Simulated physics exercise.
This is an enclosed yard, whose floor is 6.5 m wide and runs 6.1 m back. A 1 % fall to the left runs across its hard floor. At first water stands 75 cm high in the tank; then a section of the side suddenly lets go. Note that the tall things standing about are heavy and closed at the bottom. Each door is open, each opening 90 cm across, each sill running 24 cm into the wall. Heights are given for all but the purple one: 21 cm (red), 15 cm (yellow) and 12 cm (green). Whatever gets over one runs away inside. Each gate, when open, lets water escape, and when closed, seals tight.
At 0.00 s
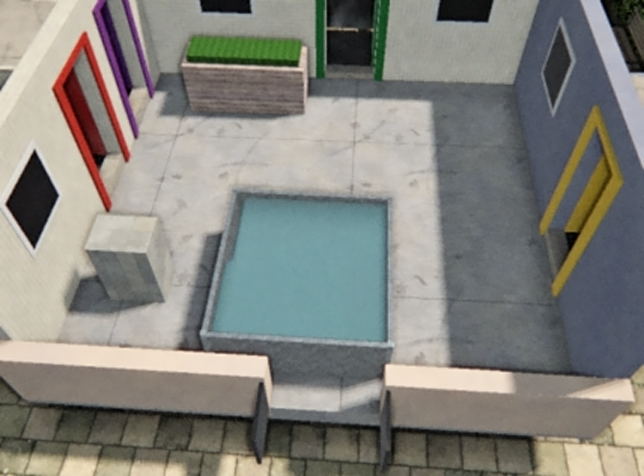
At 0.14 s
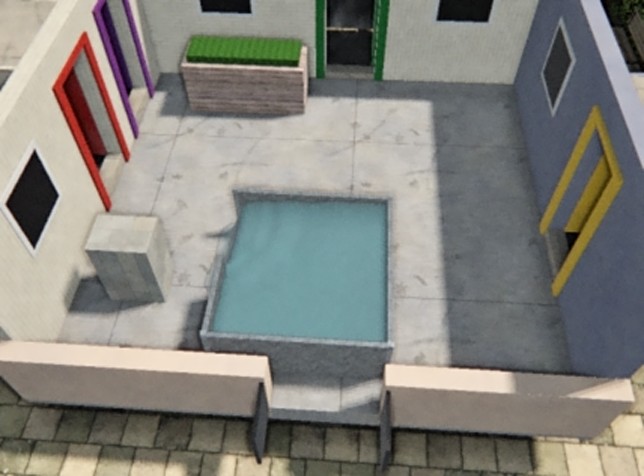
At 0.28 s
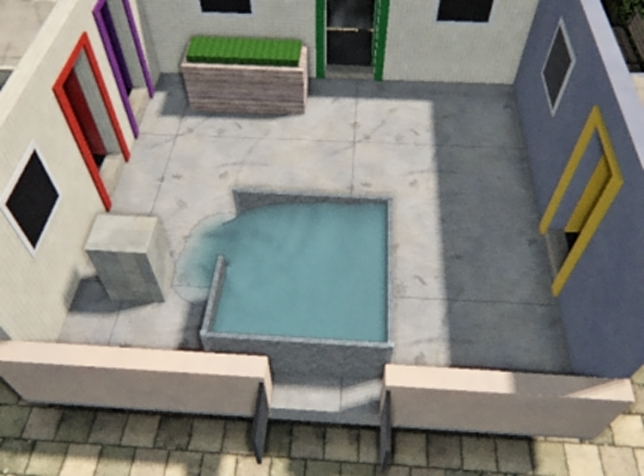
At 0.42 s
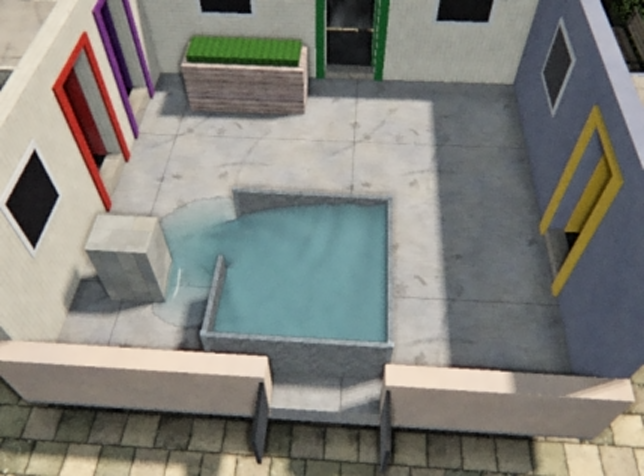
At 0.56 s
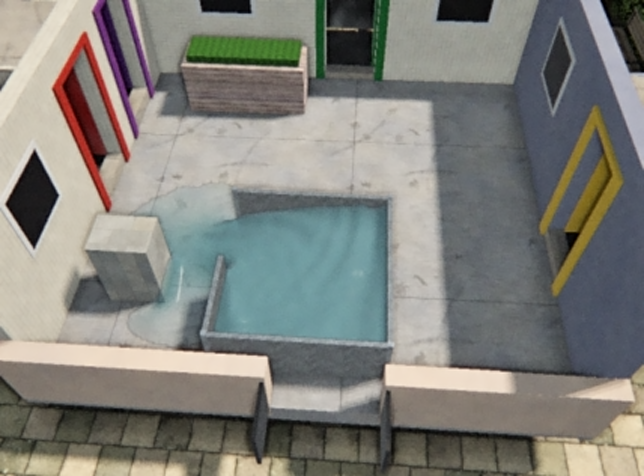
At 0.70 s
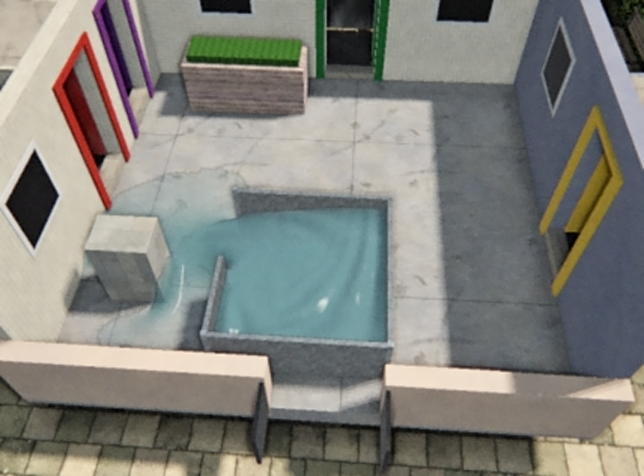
A square tank of blue-green water stands in a walled, paved yard, seen from high above by a still camera. Red and purple doorways and a pale block are on the left, a green doorway and a green-topped planter at the back, and a yellow doorway on the shaded right. Water pours through a gap in the tank's left side, spreads over the floor and around the block, while ripples cross the tank.
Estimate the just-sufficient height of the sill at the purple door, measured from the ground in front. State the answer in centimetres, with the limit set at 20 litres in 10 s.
I would say 23 cm.
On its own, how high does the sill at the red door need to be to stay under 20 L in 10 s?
I'd raise red to close to 29 cm.
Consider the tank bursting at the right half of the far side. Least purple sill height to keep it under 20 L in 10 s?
Close to 12.5 cm at the least.
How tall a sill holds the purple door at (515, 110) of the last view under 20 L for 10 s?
Around 8.0 cm would do it.
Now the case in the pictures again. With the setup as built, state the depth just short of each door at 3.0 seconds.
Red door 26 cm, purple door 13 cm, yellow door 0 cm, green door 0 cm.
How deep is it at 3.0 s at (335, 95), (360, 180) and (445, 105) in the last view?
Some 0, 0 and 0 cm.
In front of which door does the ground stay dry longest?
The yellow one.
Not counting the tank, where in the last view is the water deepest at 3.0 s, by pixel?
At about pixel (157, 83).
After 1.4 s water covers 25 % of the floor, deepest (48 cm) near (114, 228); it has not reached the purple door.
After 3.0 s water covers 35 % of the floor, deepest (41 cm) near (157, 83); 13 cm at the purple door, 0 litres in over its 26 cm sill.
After 10.0 s water covers 95 % of the floor, deepest (16 cm) near (122, 175); 15 cm at the purple door, 6 litres in over its 26 cm sill.
At the purple door as built, the water arrived by 1.5 s and peaked near 29 cm at 4.8 s.
With a sill of 20.5 cm, 36 litres would have come in within the 10 s; with 28 cm, 2 litres. So under 20 litres takes about 23 cm.
